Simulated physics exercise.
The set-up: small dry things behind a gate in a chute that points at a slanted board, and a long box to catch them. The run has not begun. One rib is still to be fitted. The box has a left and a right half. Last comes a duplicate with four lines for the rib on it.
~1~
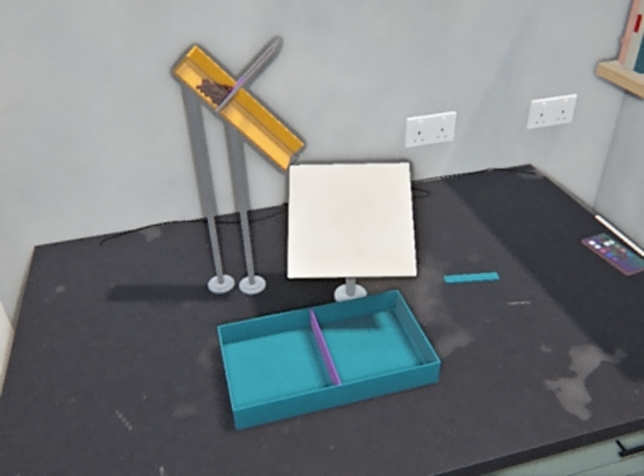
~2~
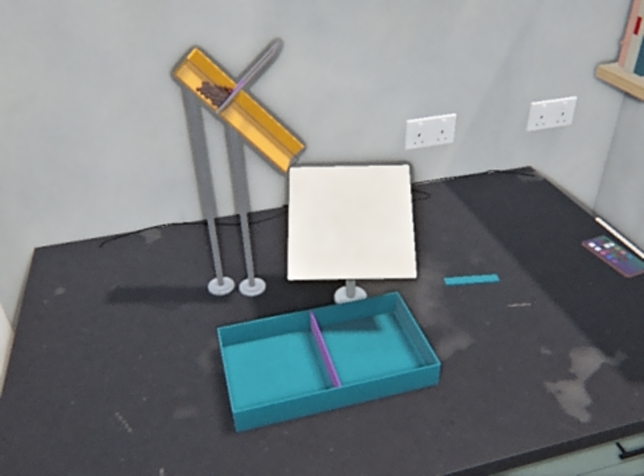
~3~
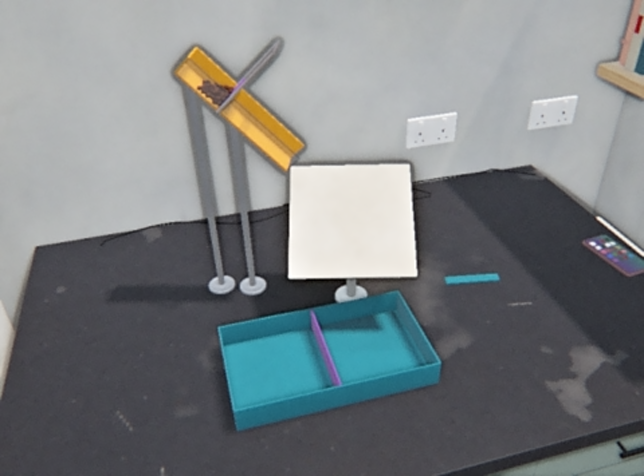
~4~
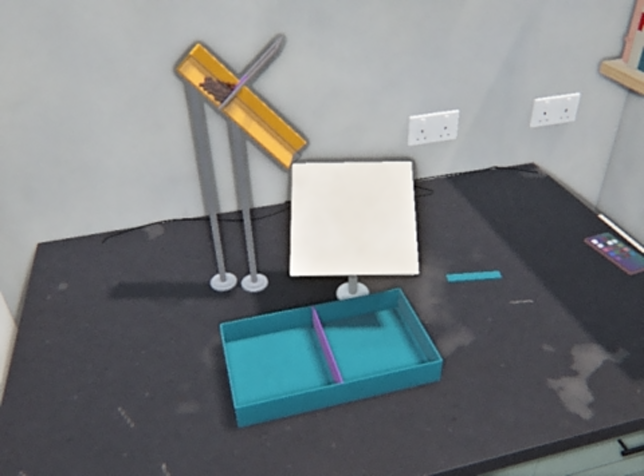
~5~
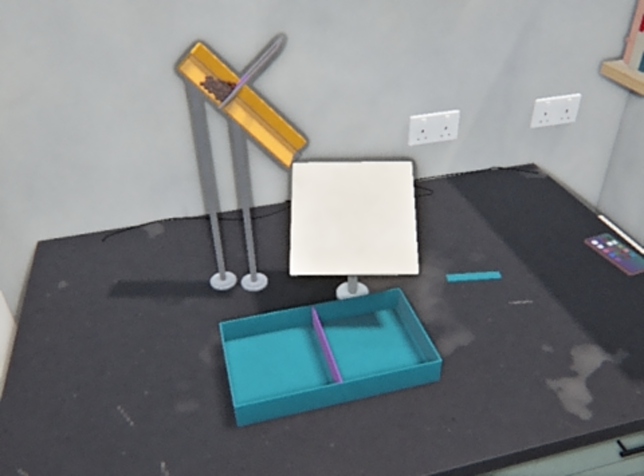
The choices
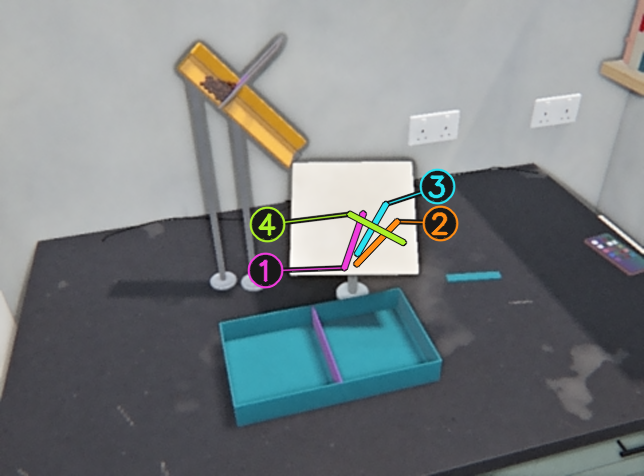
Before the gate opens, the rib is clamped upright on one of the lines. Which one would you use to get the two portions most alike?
1.
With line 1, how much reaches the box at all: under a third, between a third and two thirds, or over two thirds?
It is over two thirds.
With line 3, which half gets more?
More lands on the right.
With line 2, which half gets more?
Right.
On the marked copy, line 1 from (363, 213) to (344, 267); line 2 from (397, 221) to (356, 264); line 3 from (385, 204) to (357, 253); line 4 from (349, 214) to (403, 242).
If 1 is chosen, of what is caught, close to half in the left half, close to half in the right.
If 2 is chosen, of what is caught, close to a quarter in the left half, the bulk in the right.
If 3 is chosen, of what is caught, a small share in the left half, the bulk in the right.
If 4 is chosen, of what is caught, a small share in the left half, all but a few in the right.
